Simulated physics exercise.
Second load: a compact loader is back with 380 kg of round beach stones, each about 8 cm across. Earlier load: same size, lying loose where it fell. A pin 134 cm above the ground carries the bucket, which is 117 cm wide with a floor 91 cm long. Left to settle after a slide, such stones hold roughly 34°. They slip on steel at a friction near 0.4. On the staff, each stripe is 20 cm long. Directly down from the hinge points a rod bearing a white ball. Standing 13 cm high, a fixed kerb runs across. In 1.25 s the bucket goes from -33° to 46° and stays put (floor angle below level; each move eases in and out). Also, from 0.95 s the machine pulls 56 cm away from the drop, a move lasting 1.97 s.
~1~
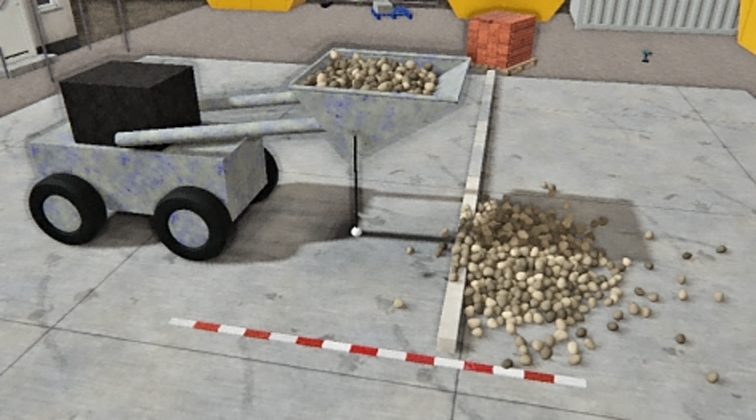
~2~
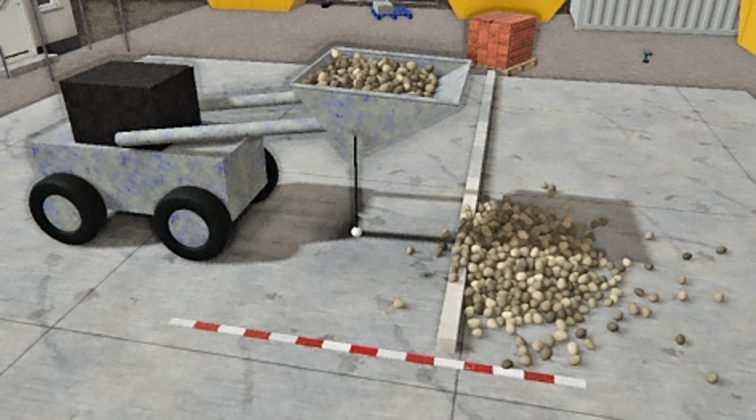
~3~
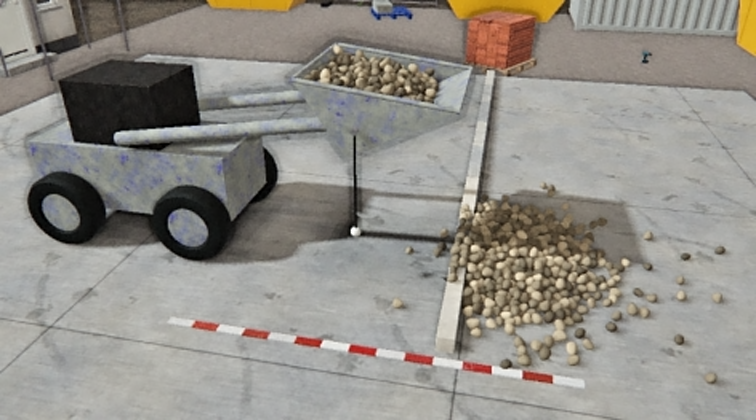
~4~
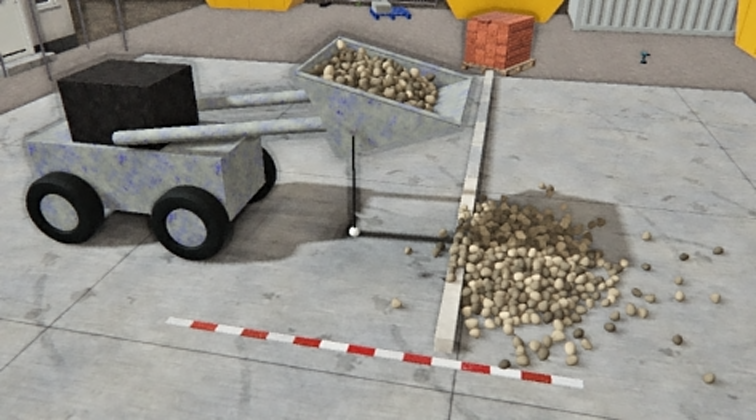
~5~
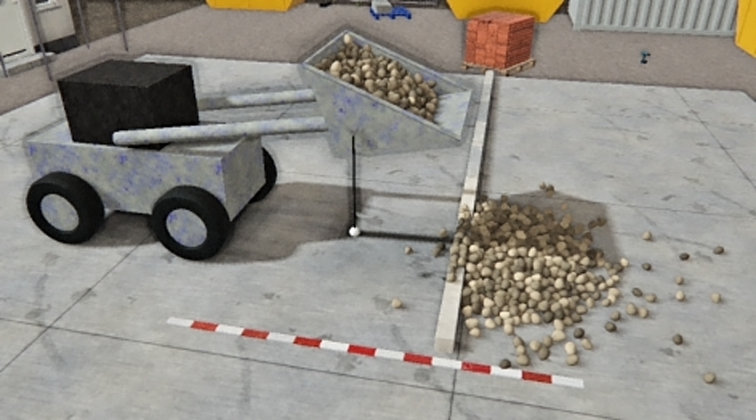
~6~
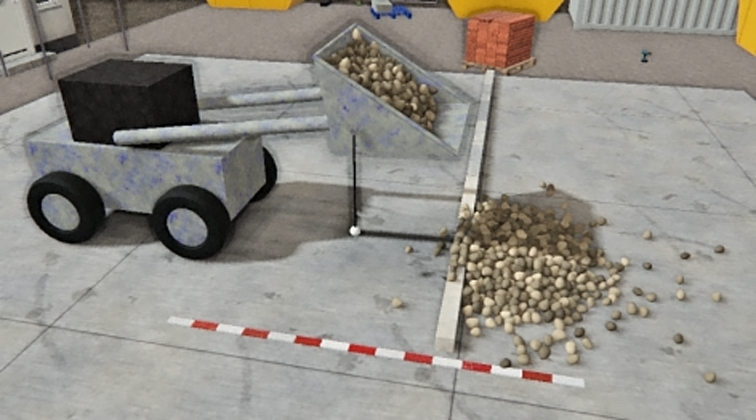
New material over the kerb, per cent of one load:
34 per cent.
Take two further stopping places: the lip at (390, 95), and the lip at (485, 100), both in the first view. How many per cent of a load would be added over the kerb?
Near 0 in a hundred first, near 60 in a hundred second.
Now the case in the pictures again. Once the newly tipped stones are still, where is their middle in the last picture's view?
Around (447, 242) in the last picture.
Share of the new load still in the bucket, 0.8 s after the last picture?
Roughly 25 parts in a hundred of the load.
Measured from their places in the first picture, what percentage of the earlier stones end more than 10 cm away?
I'd say roughly 5 per cent of them.
Then, 0.4 s after the last picture the floor is at 34°; in per cent of one load, 99 in the bucket, 6 on this side of the kerb, 95 over the kerb; the foremost stones are at (704, 288).
Then, 0.8 s after the last picture the floor is at 46°; in per cent of one load, 27 in the bucket, 66 on this side of the kerb, 107 over the kerb; the foremost stones are at (704, 288).
Then, 2.8 s after the last picture the floor is at 46°; in per cent of one load, 0 in the bucket, 71 on this side of the kerb, 129 over the kerb; the foremost stones are at (704, 288).
Then, 5.5 s after the last picture the floor is at 46°; in per cent of one load, 0 in the bucket, 71 on this side of the kerb, 129 over the kerb; the foremost stones are at (704, 288). Net gain over the kerb, 34.
